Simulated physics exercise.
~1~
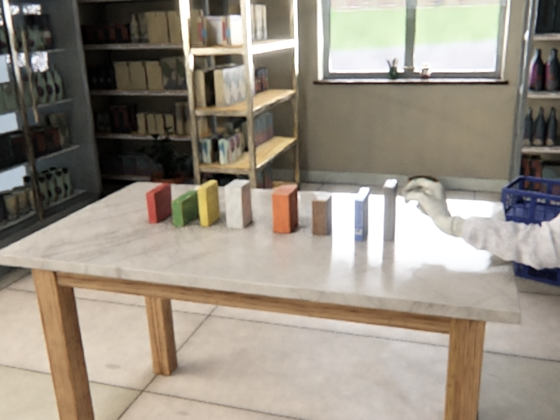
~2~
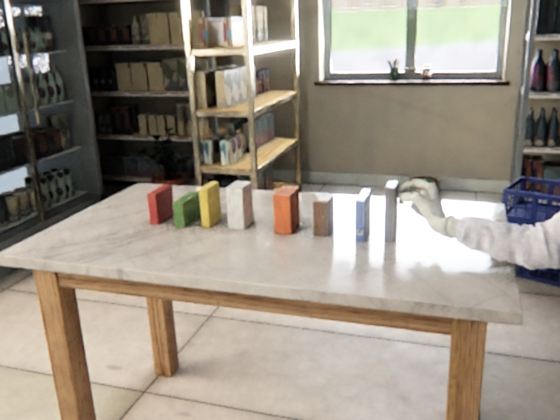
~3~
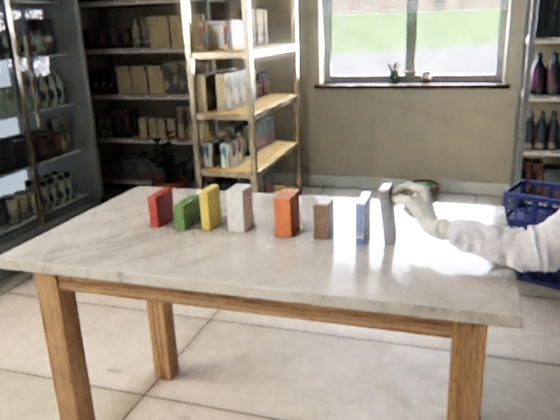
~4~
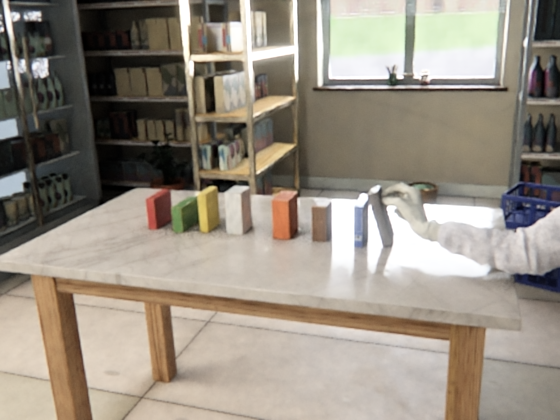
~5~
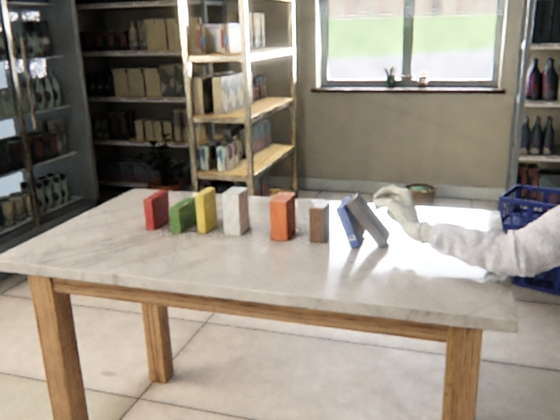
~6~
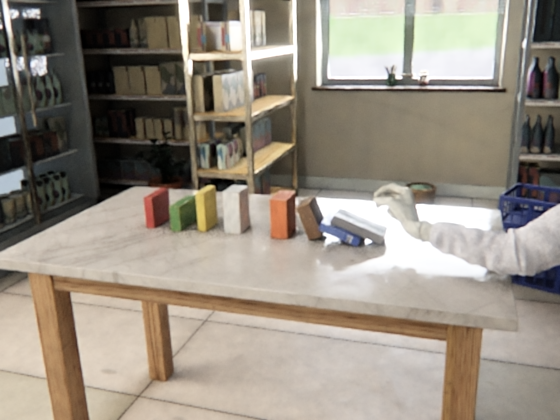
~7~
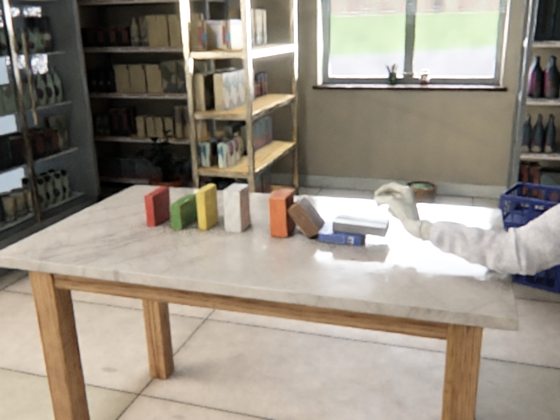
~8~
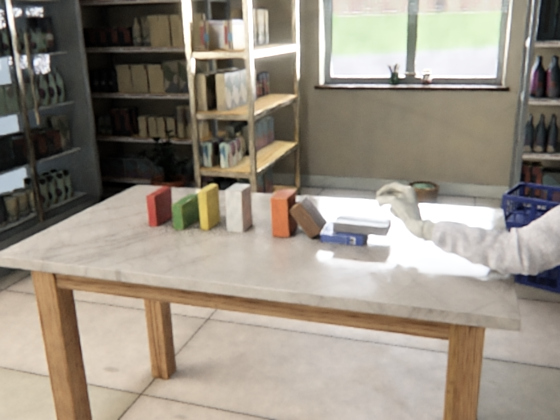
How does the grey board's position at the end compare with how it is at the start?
At the start the grey board stands upright at the right end of the row, but by the end it is lying on its side.
